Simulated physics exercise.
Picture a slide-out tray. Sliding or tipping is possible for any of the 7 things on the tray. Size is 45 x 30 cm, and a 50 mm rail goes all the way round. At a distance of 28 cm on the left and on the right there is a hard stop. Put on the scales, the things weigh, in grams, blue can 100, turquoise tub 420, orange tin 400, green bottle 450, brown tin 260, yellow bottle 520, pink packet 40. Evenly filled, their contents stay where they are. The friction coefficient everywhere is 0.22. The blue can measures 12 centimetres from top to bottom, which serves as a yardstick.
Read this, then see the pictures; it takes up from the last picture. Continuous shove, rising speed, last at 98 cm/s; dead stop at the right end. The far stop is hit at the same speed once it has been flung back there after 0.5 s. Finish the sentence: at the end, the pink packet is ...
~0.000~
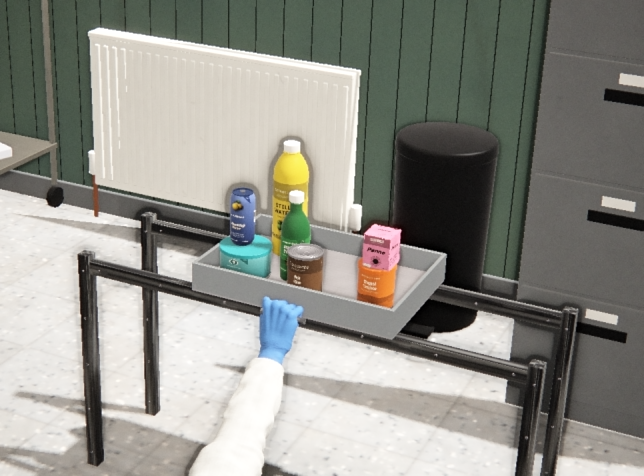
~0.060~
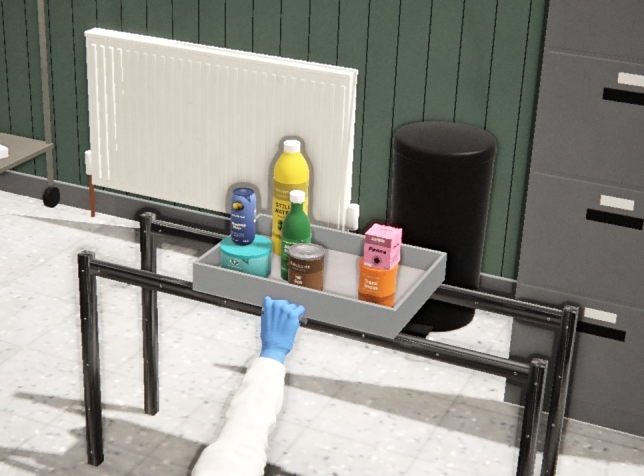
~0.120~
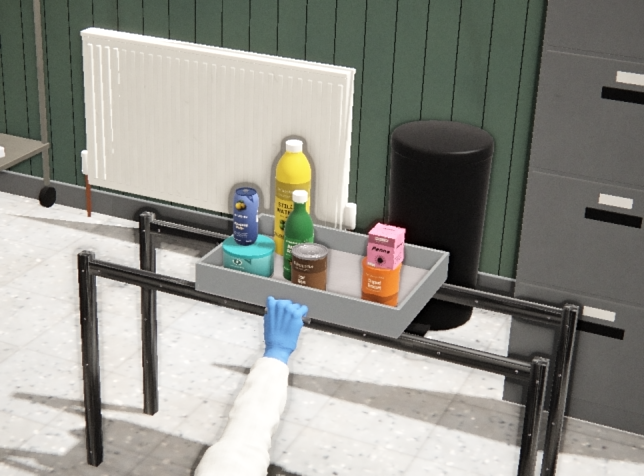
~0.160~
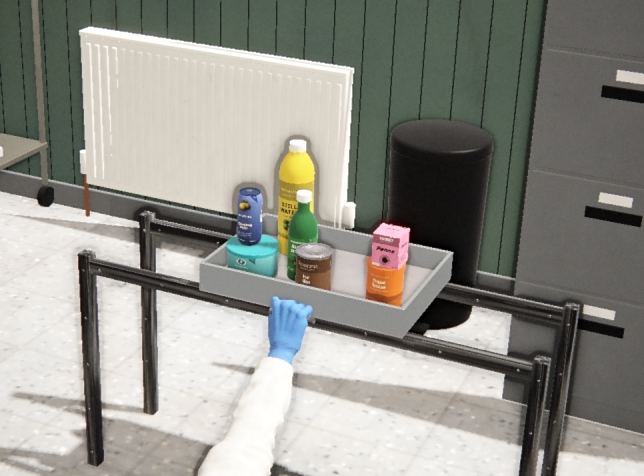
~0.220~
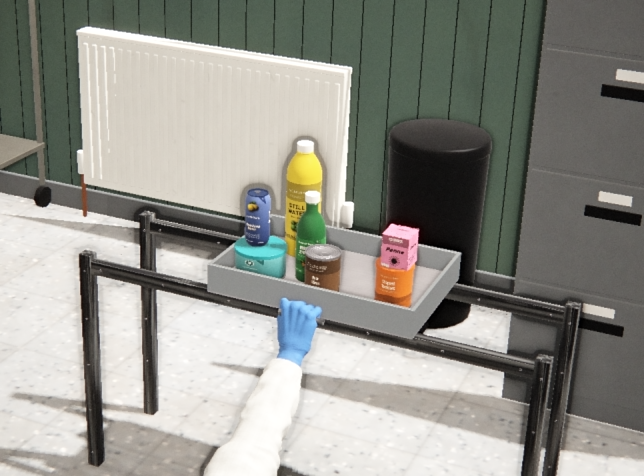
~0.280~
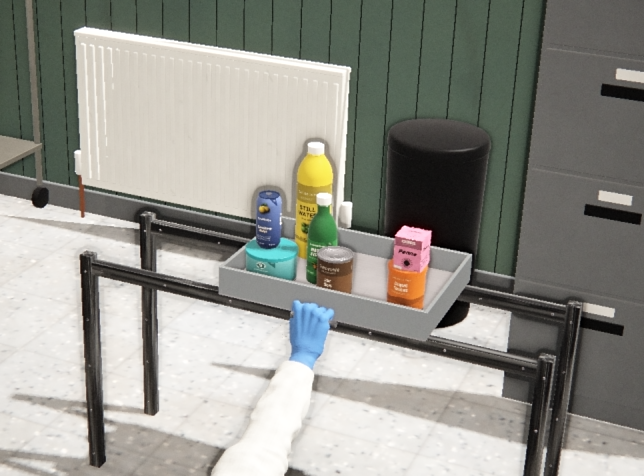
Off the tray.
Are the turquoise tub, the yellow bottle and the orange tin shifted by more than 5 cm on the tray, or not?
First, the turquoise tub stays in its position; second, the yellow bottle stays in its position; third, the orange tin is moved away.
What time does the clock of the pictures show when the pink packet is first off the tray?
It happens near 0.7 s.
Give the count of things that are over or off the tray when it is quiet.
I get 1.
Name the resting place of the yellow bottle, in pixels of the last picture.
Resting point, approx. (183, 175) px.
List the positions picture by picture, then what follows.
The first frame shows tray midway; pink packet (382, 248); blue can (243, 217).
The second frame shows tray midway; orange tin (377, 283).
In the third frame, tray has slid 1 cm right; brown tin (309, 275); yellow bottle (293, 198).
In the fourth frame, tray has slid 1 cm right; blue can (250, 217); turquoise tub (253, 258).
In the fifth frame, tray has slid 3 cm right; orange tin (394, 284); green bottle (311, 236).
In the sixth frame, tray has slid 5 cm right; pink packet (412, 249); brown tin (334, 278).
By 0.88 s, tray has slid 28 cm right; pink packet now off the tray; green bottle 18 cm from its spot; blue can 18 cm from its spot.
By 2.28 s, tray has slid 28 cm left; yellow bottle 17 cm from its spot; blue can 18 cm from its spot; turquoise tub 17 cm from its spot.
When it is over (3.1 s), off the tray, pink packet; not toppled but over 5 cm from the start, orange tin and brown tin; the other 4 within 5 cm of the start.
